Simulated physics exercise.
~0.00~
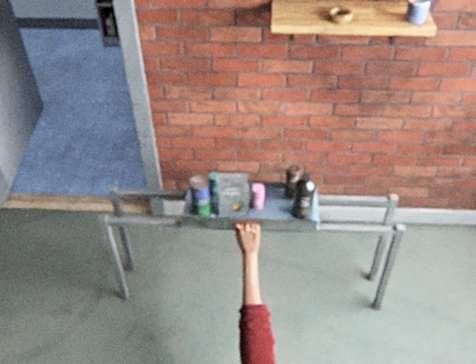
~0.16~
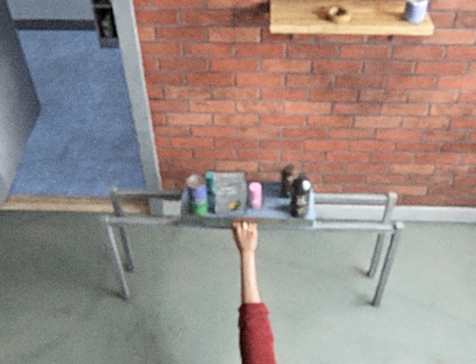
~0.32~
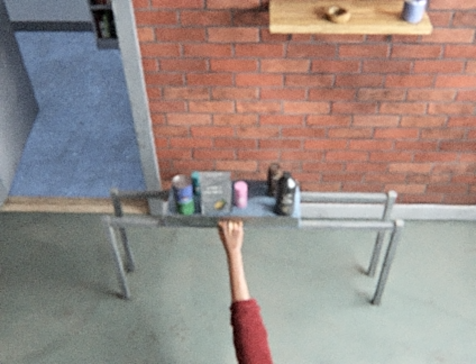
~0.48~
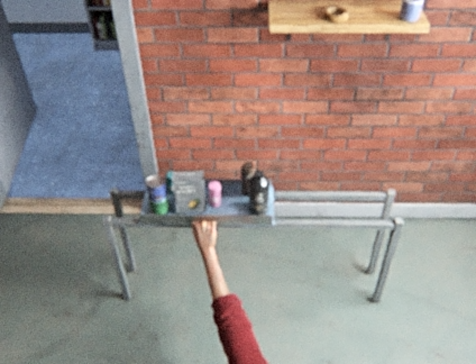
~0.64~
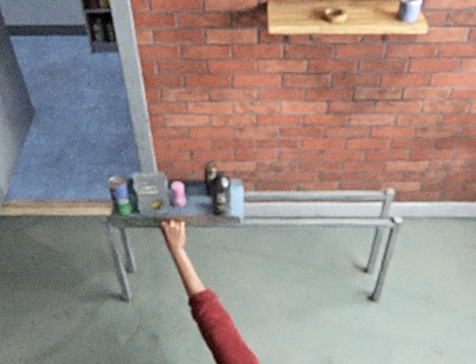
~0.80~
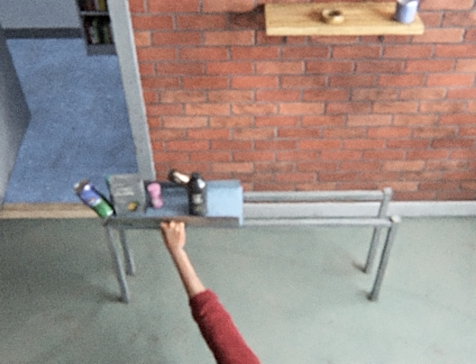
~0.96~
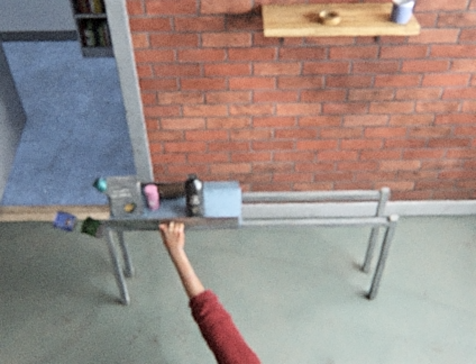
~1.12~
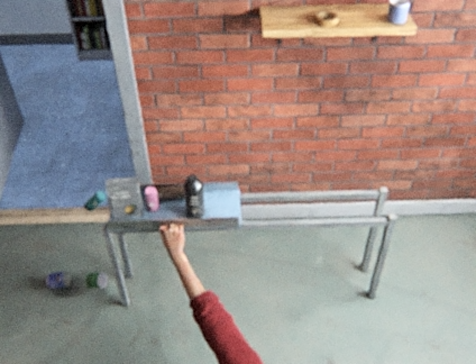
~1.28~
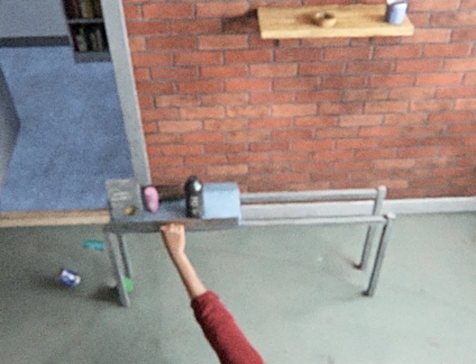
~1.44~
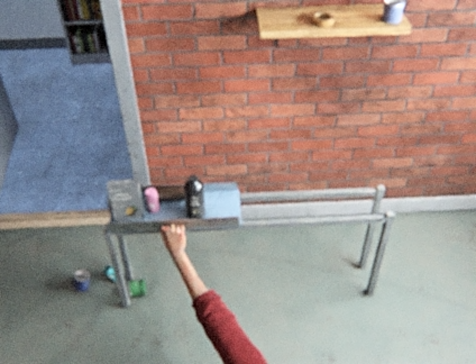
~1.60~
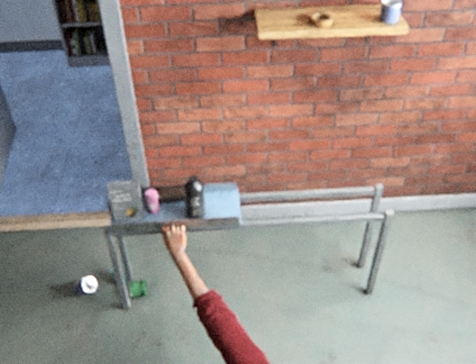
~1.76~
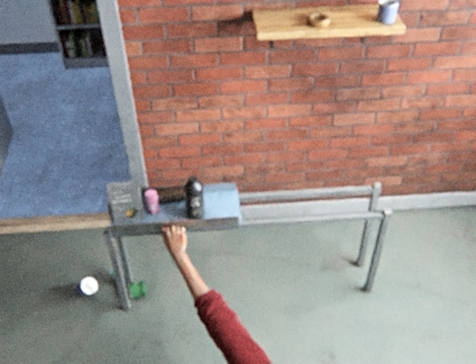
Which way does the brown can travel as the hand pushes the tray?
The brown can moves to the left, and it ends up on its side on the tray.
